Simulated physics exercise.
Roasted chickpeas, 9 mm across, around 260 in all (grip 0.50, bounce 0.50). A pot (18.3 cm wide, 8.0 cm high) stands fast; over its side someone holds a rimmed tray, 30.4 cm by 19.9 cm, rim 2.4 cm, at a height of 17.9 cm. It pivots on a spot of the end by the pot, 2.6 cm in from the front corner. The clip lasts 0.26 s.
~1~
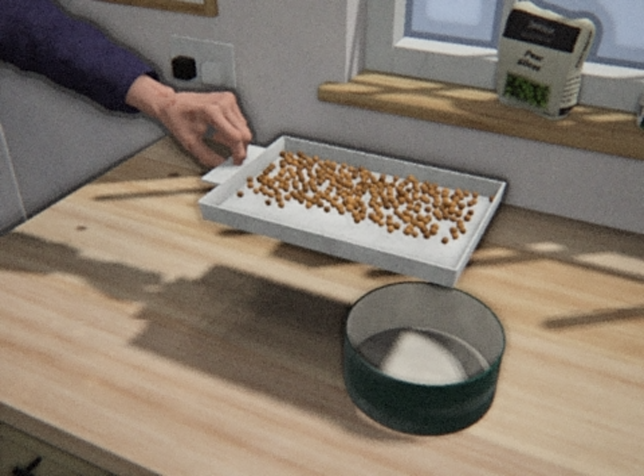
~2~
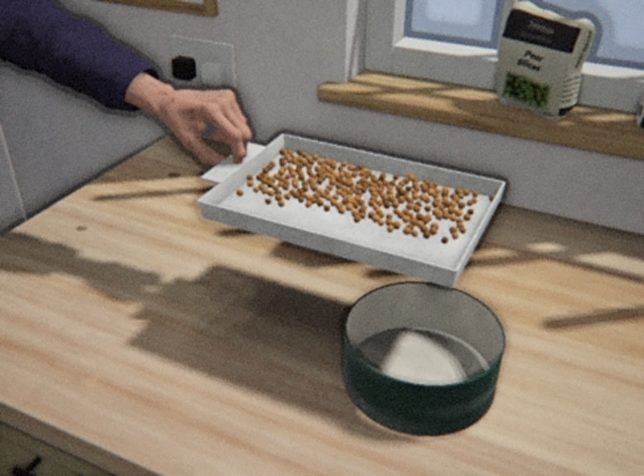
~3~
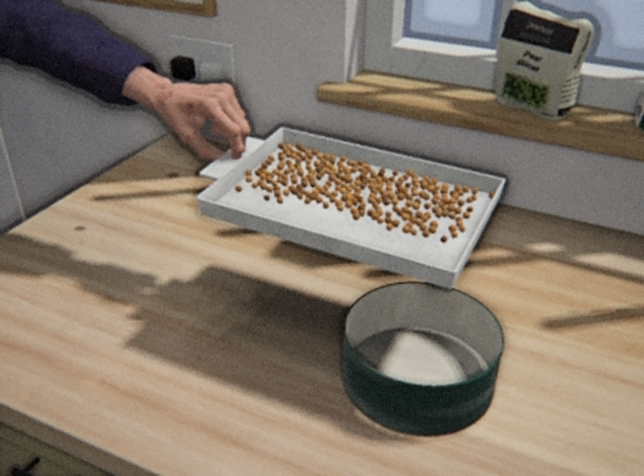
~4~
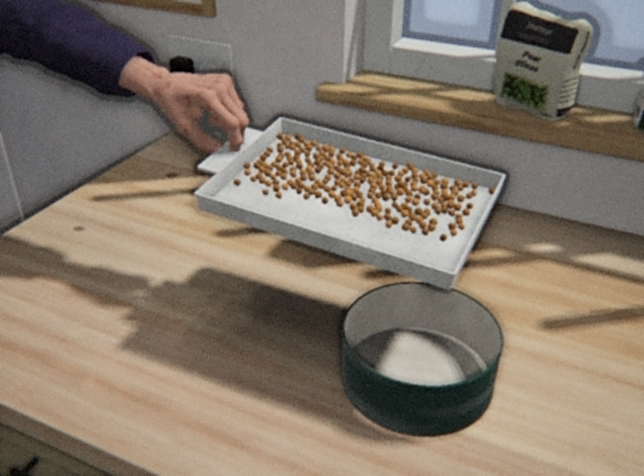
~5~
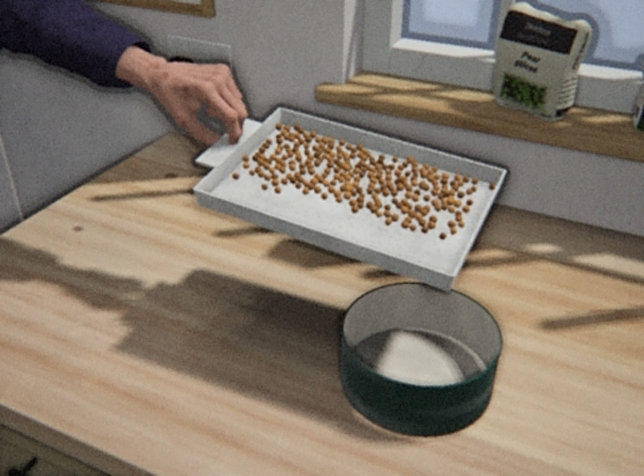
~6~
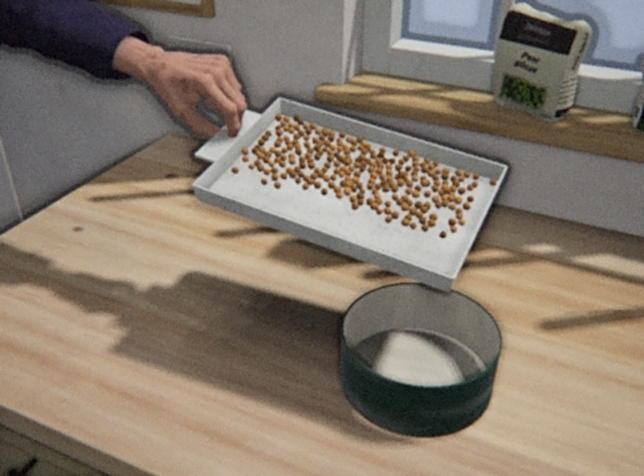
A hand in a purple sleeve slowly raised the left end of a white tray scattered with roasted chickpeas, tilting it slightly toward a dark green pot that stayed put on the wooden counter.
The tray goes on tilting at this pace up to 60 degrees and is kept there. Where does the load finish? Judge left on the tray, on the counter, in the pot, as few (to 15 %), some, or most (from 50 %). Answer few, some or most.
Tray: Most, counter: Few, pot: Few.
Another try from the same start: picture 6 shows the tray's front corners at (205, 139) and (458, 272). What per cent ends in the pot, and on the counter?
Pot 0, counter 10.
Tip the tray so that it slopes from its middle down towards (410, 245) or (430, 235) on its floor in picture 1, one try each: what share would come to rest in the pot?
About 0 and 0 per cent.
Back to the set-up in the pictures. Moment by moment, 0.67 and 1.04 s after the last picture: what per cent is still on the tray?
About 100, 95.
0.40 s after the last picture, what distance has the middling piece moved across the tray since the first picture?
Some 8 cm.
Then, 0.40 s after the last picture, tilt 35 degrees; the tray holds 100 %, the pot 0 %.
Then, 0.67 s after the last picture, tilt 50 degrees; the tray holds 100 %, the pot 0 %.
Then, 1.04 s after the last picture, tilt 60 degrees; the tray holds 95 %, the pot 0 %.
In the end, tray 95 %, counter 5 %, pot 0 %.
